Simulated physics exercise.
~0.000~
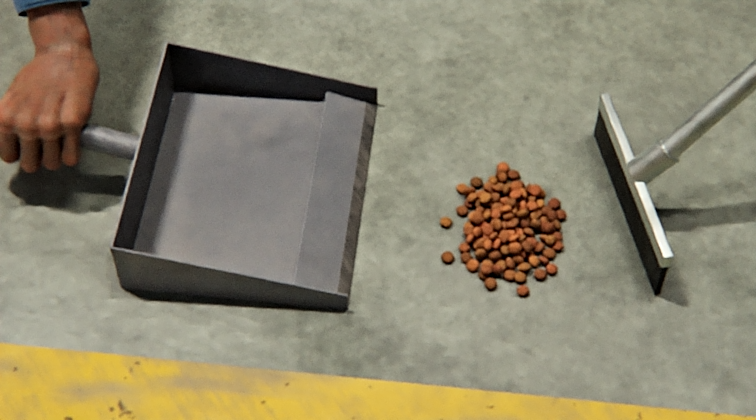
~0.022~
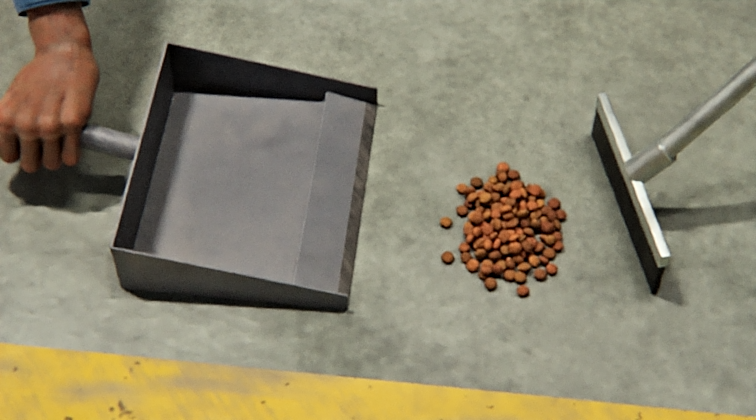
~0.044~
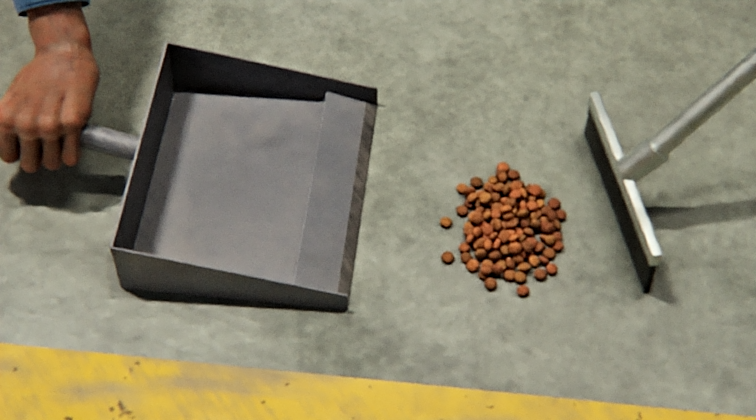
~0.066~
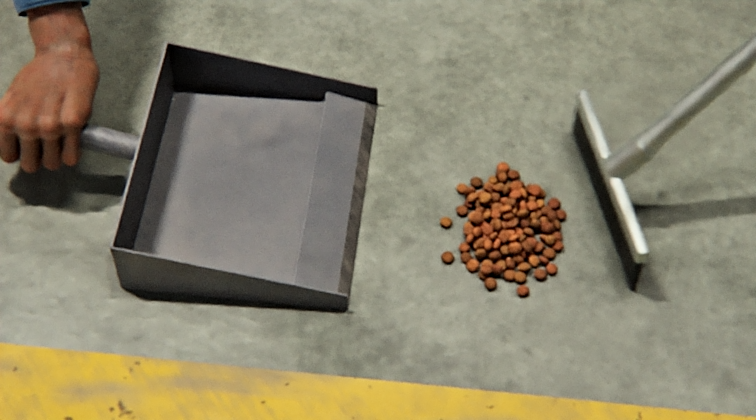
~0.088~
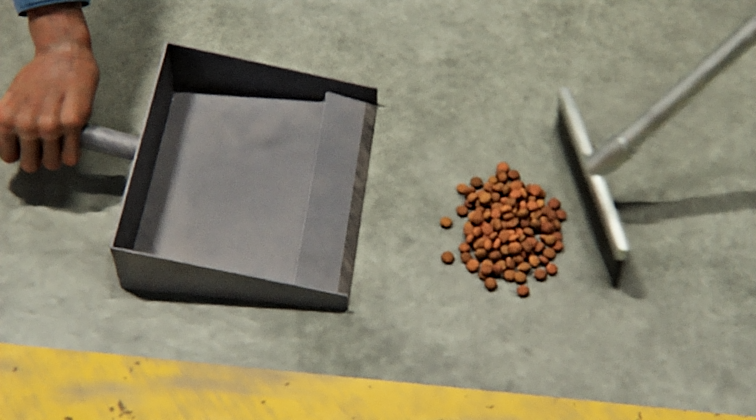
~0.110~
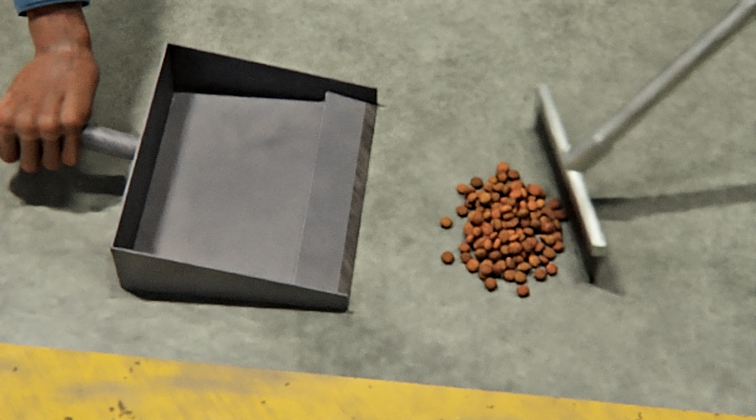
A hand holds a dustpan still while a blade slides left up to brown pellets.
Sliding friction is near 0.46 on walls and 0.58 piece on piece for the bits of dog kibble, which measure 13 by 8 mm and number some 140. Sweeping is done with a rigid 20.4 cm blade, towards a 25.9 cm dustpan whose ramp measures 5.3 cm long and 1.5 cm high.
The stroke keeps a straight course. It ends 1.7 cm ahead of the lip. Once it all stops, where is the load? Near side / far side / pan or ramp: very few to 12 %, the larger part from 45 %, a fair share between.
Near side: Very few; far side: Very few; pan: A fair share.
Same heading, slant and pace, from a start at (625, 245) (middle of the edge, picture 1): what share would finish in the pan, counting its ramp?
Around 40 %.
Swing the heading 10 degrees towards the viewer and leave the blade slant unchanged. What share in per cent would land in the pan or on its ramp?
Roughly 40 per cent would finish in the pan or on its ramp.
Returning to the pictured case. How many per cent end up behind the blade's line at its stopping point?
Some 5 percent of it.
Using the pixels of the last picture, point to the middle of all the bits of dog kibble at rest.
Roughly (367, 229).
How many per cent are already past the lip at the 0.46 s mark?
Some 35 in a hundred by that moment.
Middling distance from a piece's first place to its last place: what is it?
About 14 cm.
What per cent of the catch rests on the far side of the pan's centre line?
I'd say near 50 per cent.
After 0.20 s, middle of the blade 11 cm from the lip; 0 % over the lip, far side 0 %, near side 0 %.
After 0.26 s, middle of the blade 6 cm from the lip; 0 % over the lip, far side 0 %, near side 0 %.
Then, at 0.46 s, middle of the blade 5 cm from the lip; 35 % over the lip, far side 0 %, near side 5 %.
At rest (1.0 s), near side 5 %, far side 0 %, pan 30 %, in front of the lip or behind the blade 65 %.
